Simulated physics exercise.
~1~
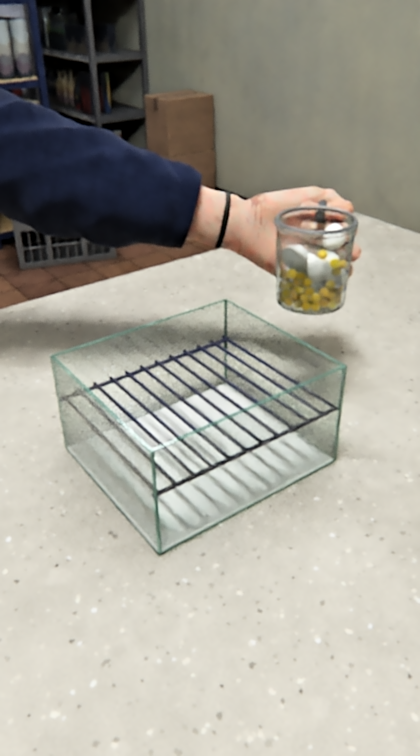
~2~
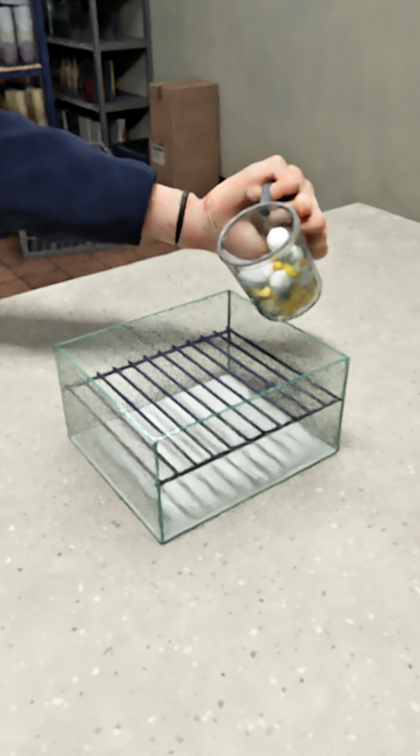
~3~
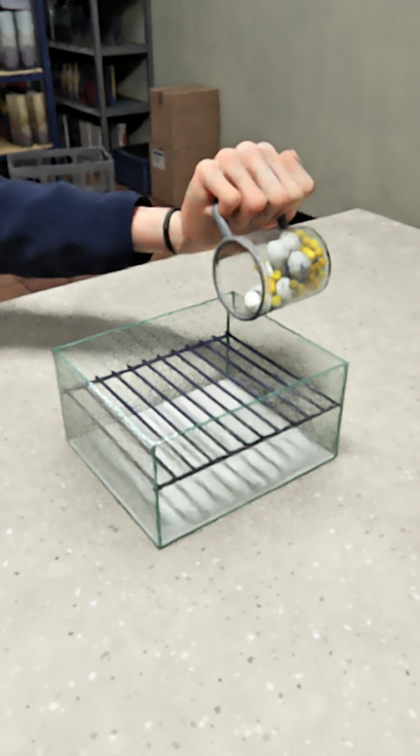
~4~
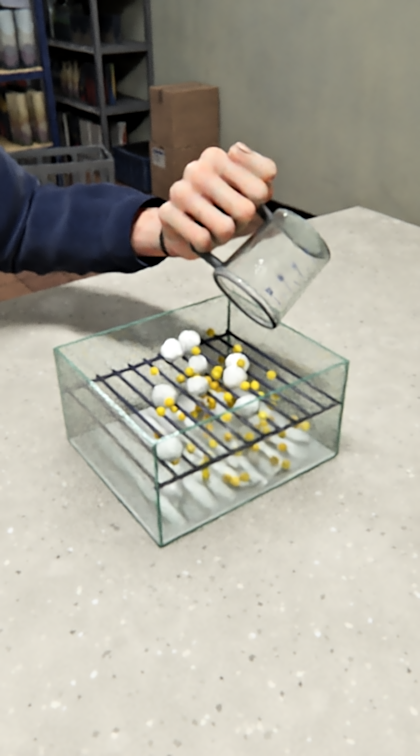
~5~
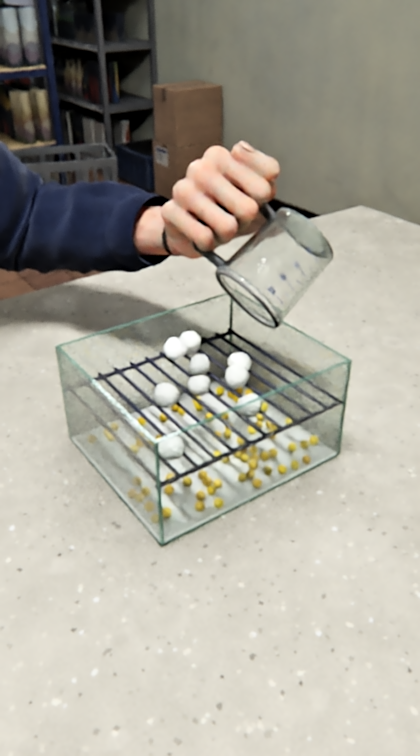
A clear cup holding white balls and small yellow beads is held by a hand in a dark blue sleeve, above and to the right of a glass box with a dark wire rack across it. The hand moves the cup left over the box and begins to lean it. It tips the cup onto its side, with the pieces still inside. Then the cup turns mouth down, and the mix spills onto the rack, some yellow beads already slipping between the wires. Finally the white balls rest on top, while the yellow beads lie scattered beneath and the emptied cup stays overhead.
